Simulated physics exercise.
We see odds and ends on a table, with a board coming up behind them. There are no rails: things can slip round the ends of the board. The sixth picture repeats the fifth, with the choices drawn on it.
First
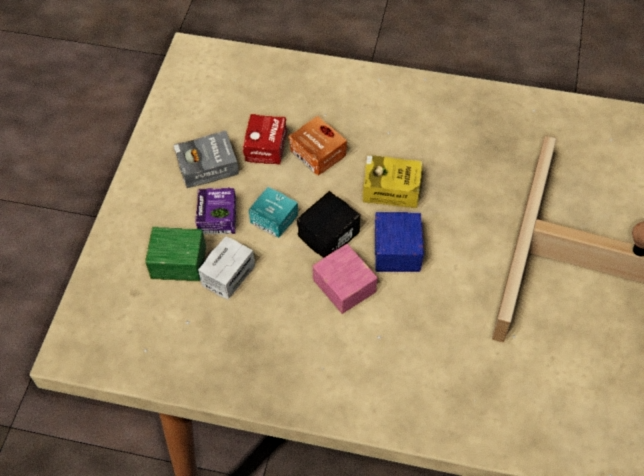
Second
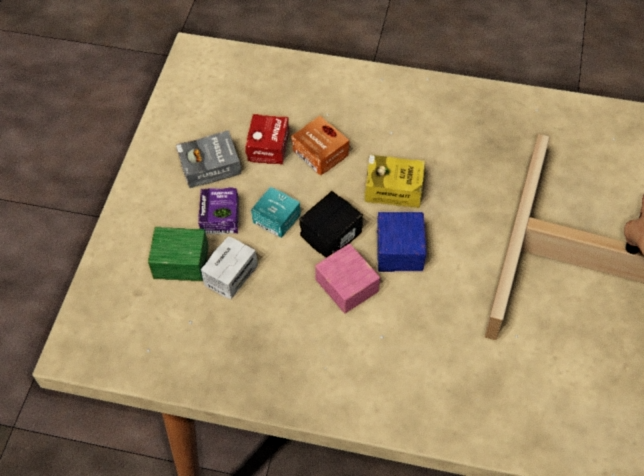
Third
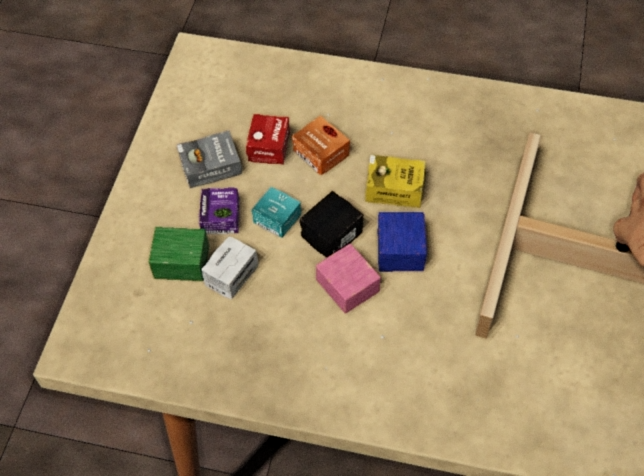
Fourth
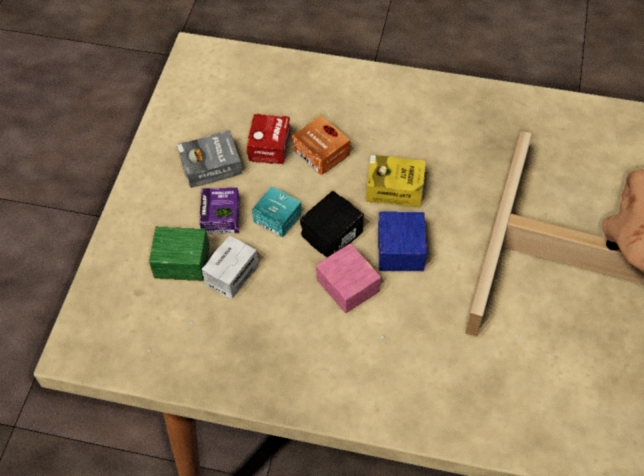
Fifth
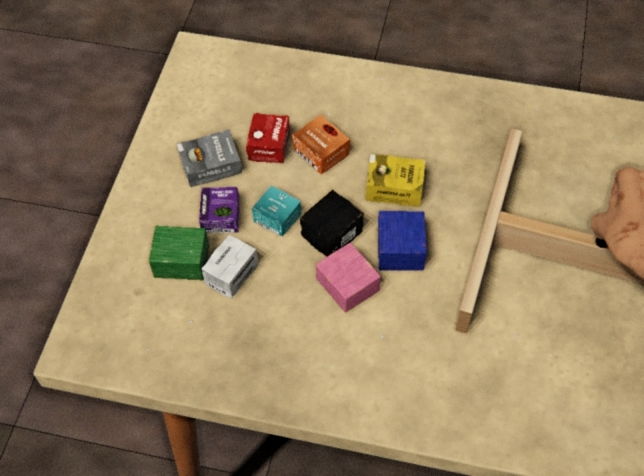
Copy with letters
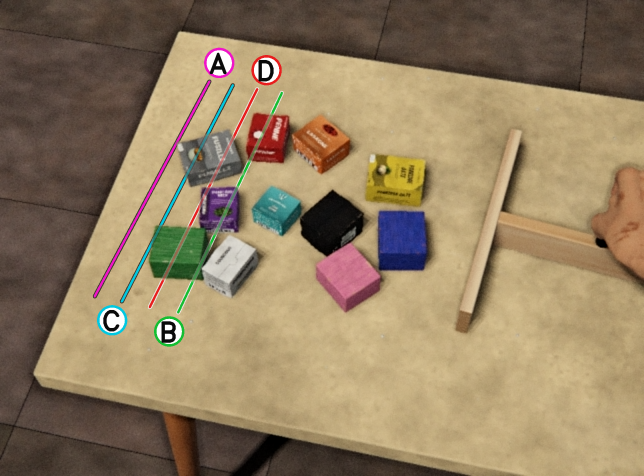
On a table, a hand slides a wooden board left toward a group of colourful boxes.
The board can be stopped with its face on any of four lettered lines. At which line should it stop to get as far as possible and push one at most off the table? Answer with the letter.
As far as mark B.
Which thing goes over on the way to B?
The purple packet.
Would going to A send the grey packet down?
Yes.
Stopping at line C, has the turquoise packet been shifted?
By then, yes.
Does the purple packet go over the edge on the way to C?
By then, yes.
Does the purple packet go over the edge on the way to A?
Yes.
On the marked copy, A at (157, 180); B at (234, 194); C at (182, 185); D at (208, 189).
Taking B. A third of the way, board (398, 198); pink block (333, 275); yellow box (375, 174).
Two thirds of the way, board (306, 182); purple packet (152, 194); green block (149, 255).
When it is over, board (236, 170); purple packet over the edge; turquoise packet (122, 188); one fallen.
As for the rest, A drops eight; C drops five; D drops three.
